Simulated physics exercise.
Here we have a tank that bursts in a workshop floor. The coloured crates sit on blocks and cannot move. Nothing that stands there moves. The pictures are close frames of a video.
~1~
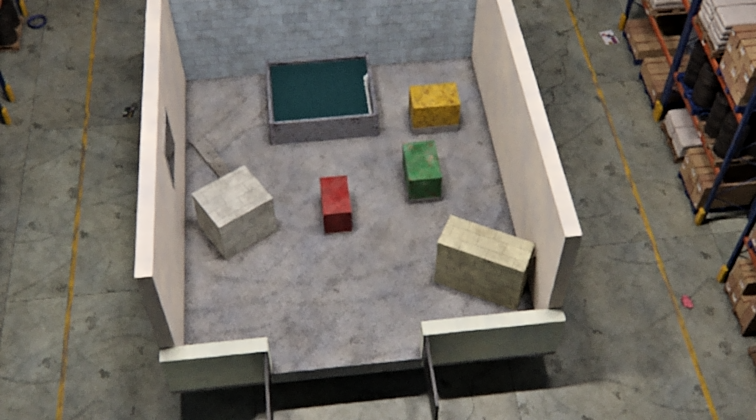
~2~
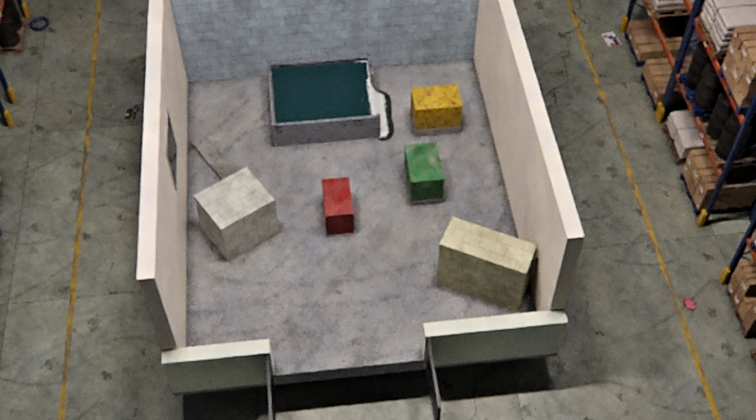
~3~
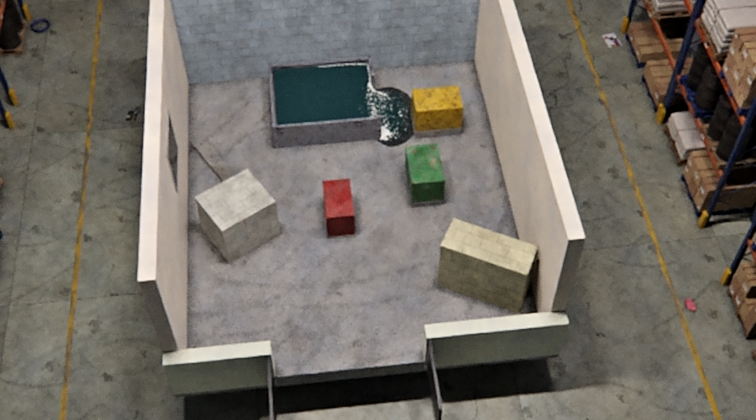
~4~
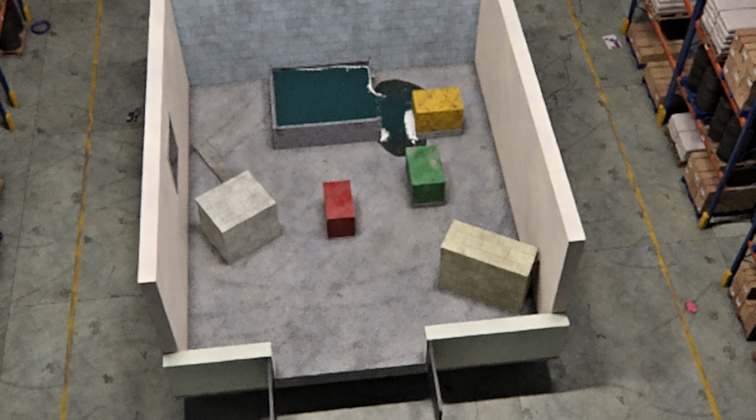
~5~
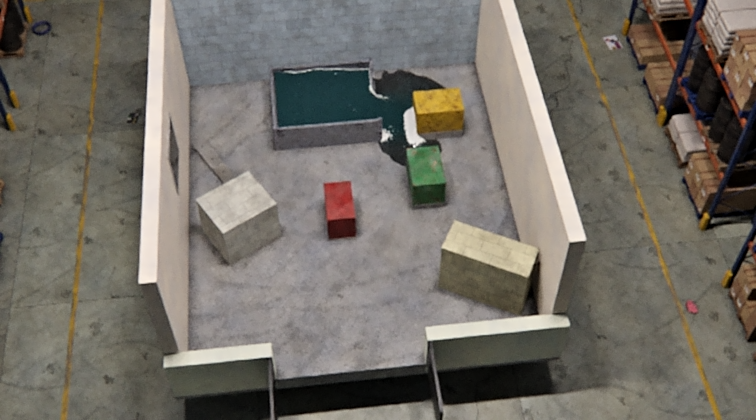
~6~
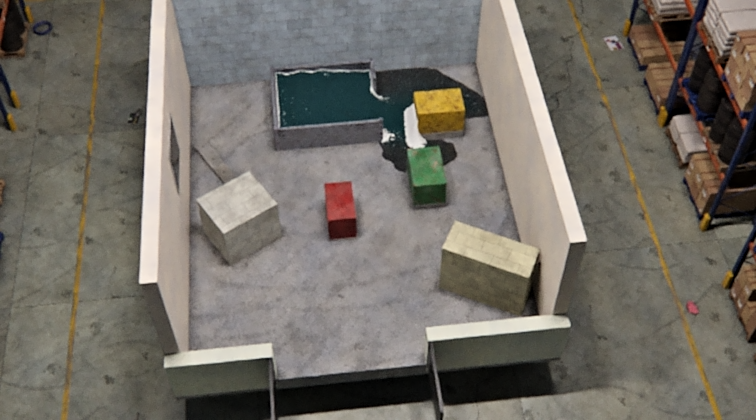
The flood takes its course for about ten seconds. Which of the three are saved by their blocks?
In the end: The yellow crate is soaked; the green crate is soaked; the red crate is soaked.
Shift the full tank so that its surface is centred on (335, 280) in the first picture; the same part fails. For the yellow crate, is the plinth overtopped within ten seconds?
Yellow is spared.
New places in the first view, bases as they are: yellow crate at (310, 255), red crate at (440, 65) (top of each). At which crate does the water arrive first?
The crate marked red.
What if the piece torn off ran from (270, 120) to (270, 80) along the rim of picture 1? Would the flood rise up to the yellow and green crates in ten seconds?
In short: Yellow crate keeps dry, green crate escapes it.
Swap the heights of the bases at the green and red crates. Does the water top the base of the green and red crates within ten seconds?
In short: The green one is wetted, the red one remains dry.
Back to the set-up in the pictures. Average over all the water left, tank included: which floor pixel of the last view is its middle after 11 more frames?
Around (385, 118).
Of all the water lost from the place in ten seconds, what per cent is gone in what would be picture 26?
Some 0 per cent.
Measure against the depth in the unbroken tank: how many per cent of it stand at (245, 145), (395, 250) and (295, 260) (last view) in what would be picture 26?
About 0, 4 and 0 per cent.
A moment on, water covers 15 % of the floor; the yellow crate water round its plinth, the green crate water round its plinth, the red crate not reached.
Next, water covers 25 % of the floor; the yellow crate water round its plinth, the green crate water round its plinth, the red crate water round its plinth.
Then, water covers 40 % of the floor; the yellow crate water round its plinth, the green crate water round its plinth, the red crate water round its plinth.
Later, water covers 60 % of the floor; the yellow crate water round its plinth, the green crate water round its plinth, the red crate water round its plinth.
In the end, water covers 95 % of the floor; the yellow crate was topped, the green crate was topped, the red crate was topped.
